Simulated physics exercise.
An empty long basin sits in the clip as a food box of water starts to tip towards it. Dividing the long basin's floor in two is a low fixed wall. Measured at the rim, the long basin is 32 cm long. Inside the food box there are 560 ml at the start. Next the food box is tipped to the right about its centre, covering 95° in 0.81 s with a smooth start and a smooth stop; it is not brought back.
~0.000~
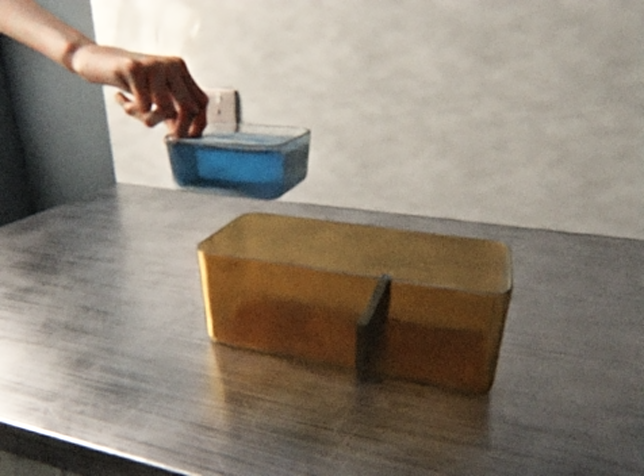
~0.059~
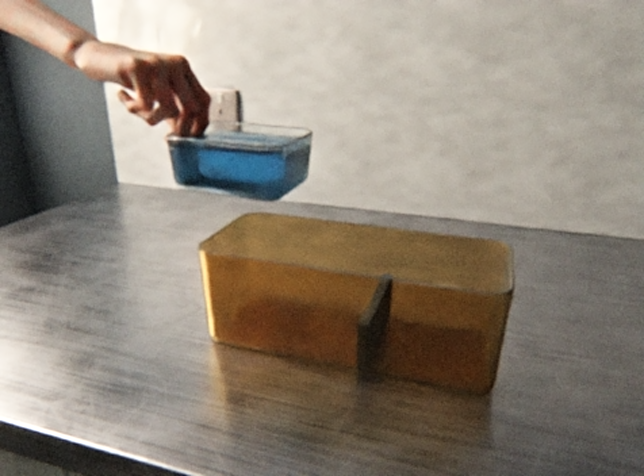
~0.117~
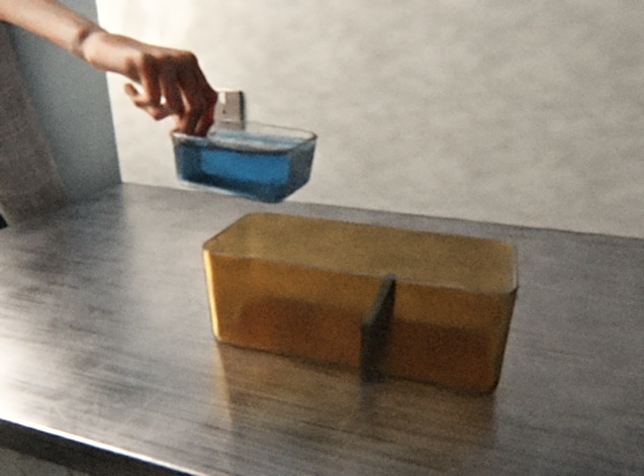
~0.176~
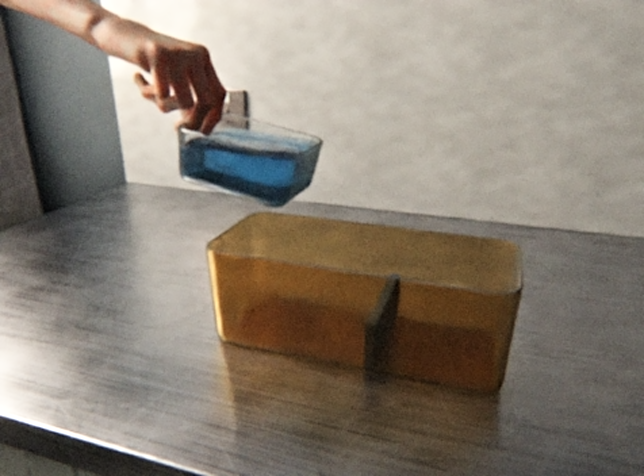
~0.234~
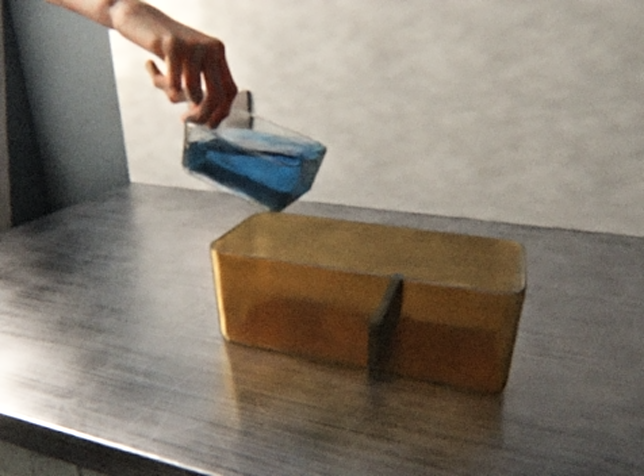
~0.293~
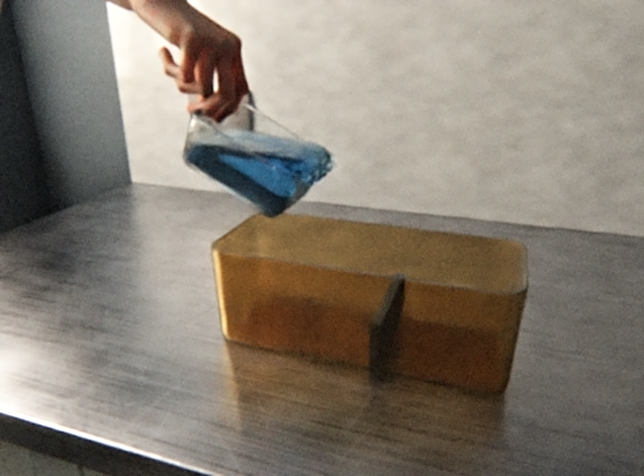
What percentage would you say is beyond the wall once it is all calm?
I would put it at about 1 per cent.
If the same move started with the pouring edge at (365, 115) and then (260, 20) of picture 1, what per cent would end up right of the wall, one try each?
The first try gives around 75 percent, the second around 5 percent.
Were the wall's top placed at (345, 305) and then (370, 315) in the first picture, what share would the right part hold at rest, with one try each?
Try 1: 50 %; try 2: 10 %.
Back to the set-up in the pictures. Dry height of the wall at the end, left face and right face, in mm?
About 30 mm left, about 54 mm right.
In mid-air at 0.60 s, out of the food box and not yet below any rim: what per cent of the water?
About 24 per cent.
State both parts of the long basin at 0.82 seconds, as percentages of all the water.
About 88 left, about 0 right.
Then, 0.60 s in, the tilt is 80° and 19 per cent is still to pour, 56 is left of the wall and 0 right of it.
Then, 0.82 s in, the tilt is 95° and 5 per cent is still to pour, 87 is left of the wall and 0 right of it.
Then, 1.06 s in, the tilt is 95° and 1 per cent is still to pour, 93 is left of the wall and 1 right of it.
Then, 1.31 s in, the tilt is 95° and 0 per cent is still to pour, 94 is left of the wall and 1 right of it.
Finally, 94 per cent lies left of the wall, 1 right of it and 4 outside.
